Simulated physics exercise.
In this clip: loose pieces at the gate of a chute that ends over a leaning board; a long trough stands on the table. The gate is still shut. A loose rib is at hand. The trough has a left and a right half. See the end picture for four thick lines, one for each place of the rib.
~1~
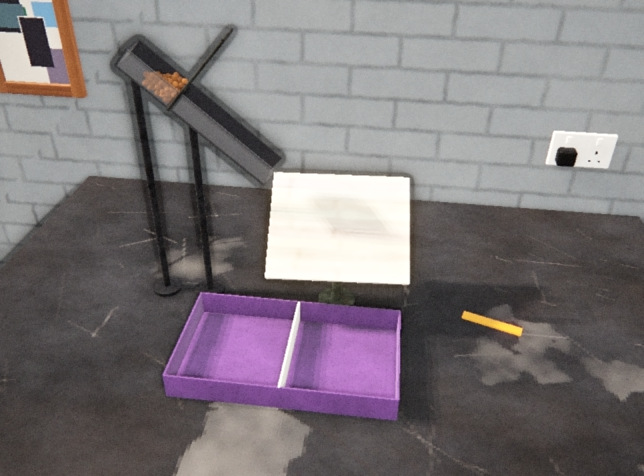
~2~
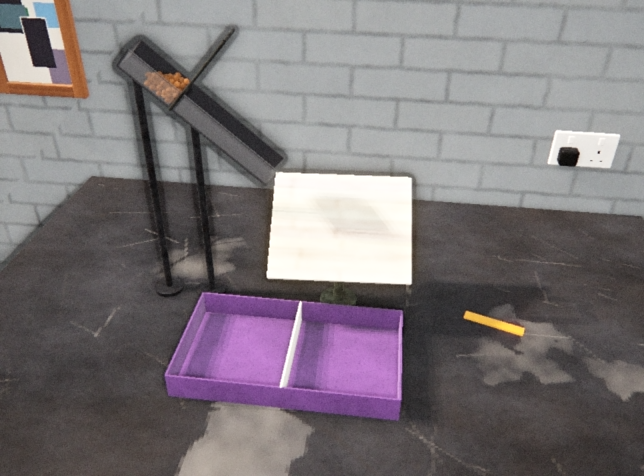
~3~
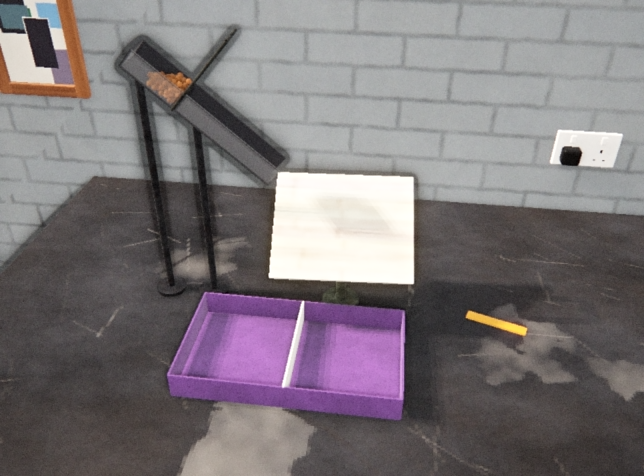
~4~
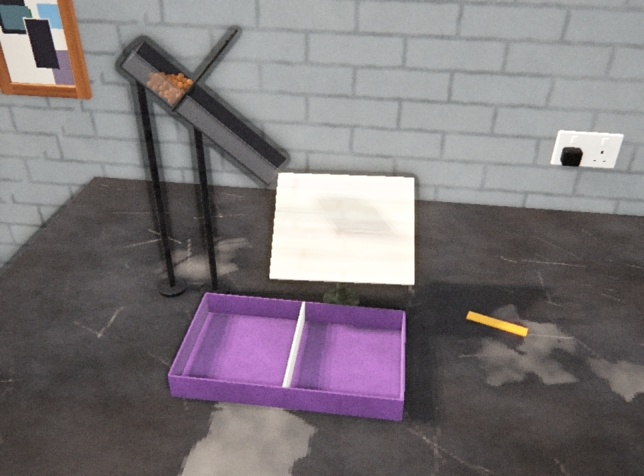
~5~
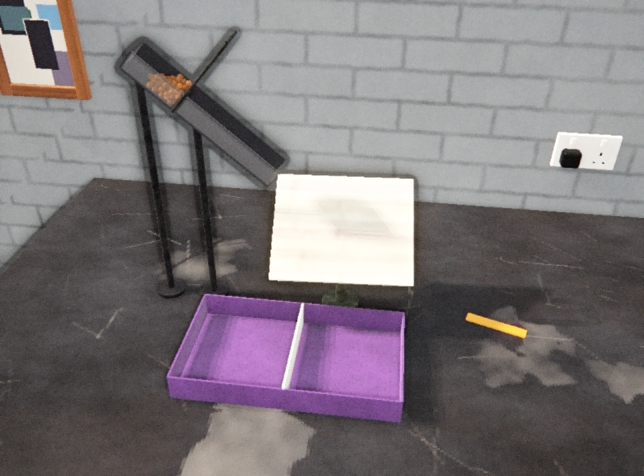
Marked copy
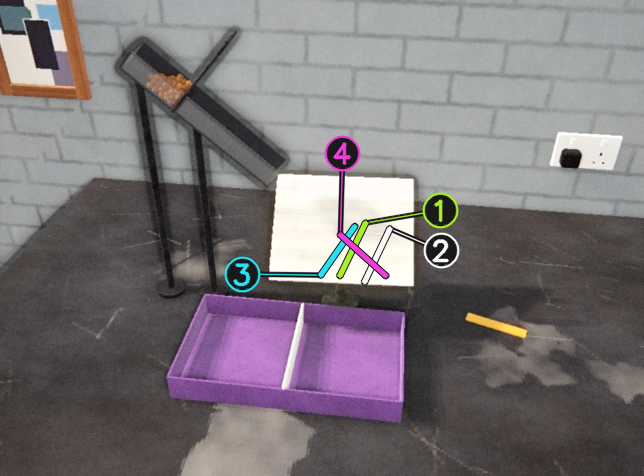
Nothing moves as brown pieces sit behind a gate in a dark chute above a purple trough.
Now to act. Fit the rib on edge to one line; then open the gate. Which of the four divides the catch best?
3 is best.
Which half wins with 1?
Right.
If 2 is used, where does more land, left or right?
Right.
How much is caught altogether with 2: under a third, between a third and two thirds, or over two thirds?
Over two thirds.
On the marked copy, line 1 from (365, 222) to (339, 275); line 2 from (389, 228) to (364, 281); line 3 from (354, 226) to (320, 275); line 4 from (340, 234) to (385, 275).
With 1, of what is caught, none in the left half, all in the right.
With 2, of what is caught, none in the left half, all in the right.
With 3, of what is caught, about half in the left half, about half in the right.
With 4, of what is caught, none in the left half, all in the right.
